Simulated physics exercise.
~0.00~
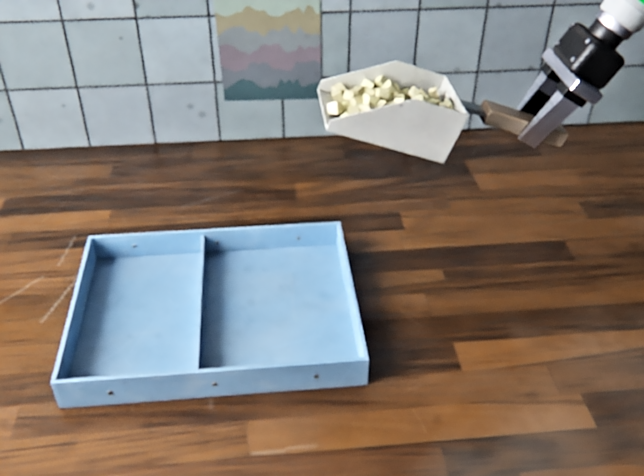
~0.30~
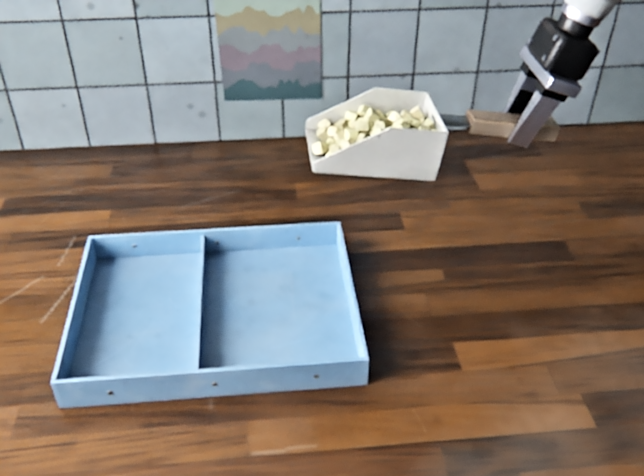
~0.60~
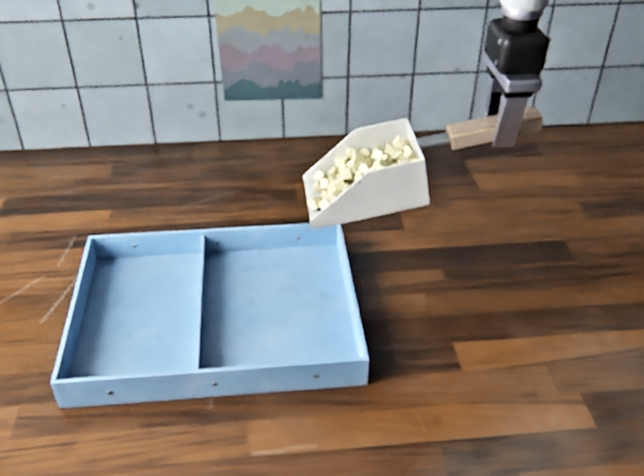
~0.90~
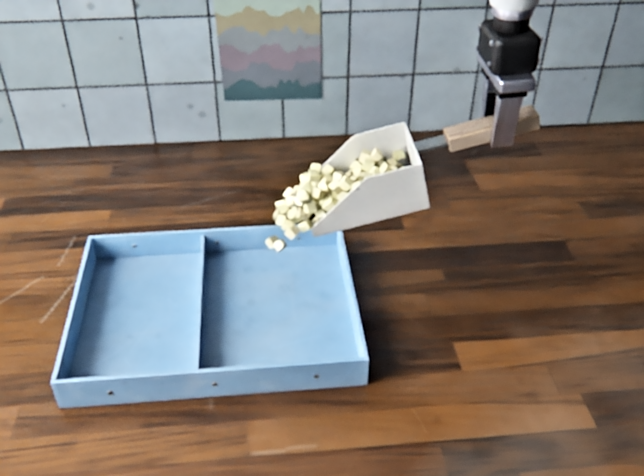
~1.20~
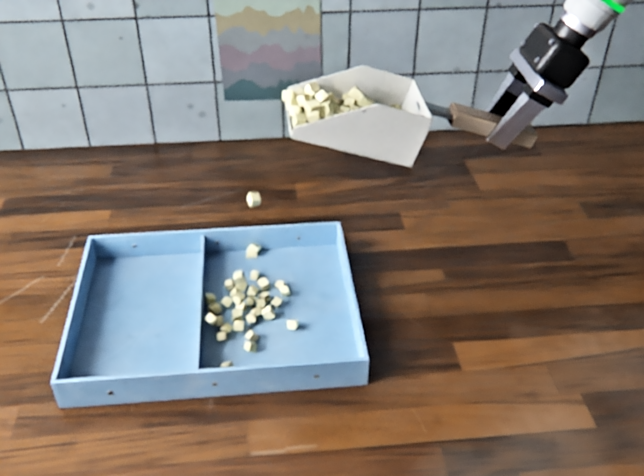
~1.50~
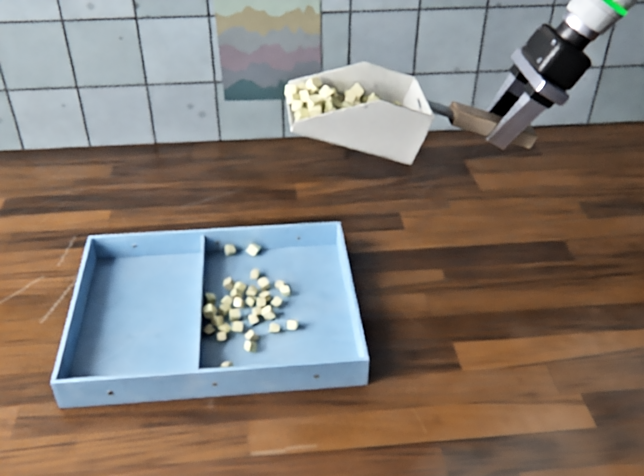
A robot arm lowers a white scoop of pale vegetable dice toward a divided blue tray and tips it, spilling some into the right-hand section, then draws it back up and tilts it back, with many dice still in the scoop and the left section empty.
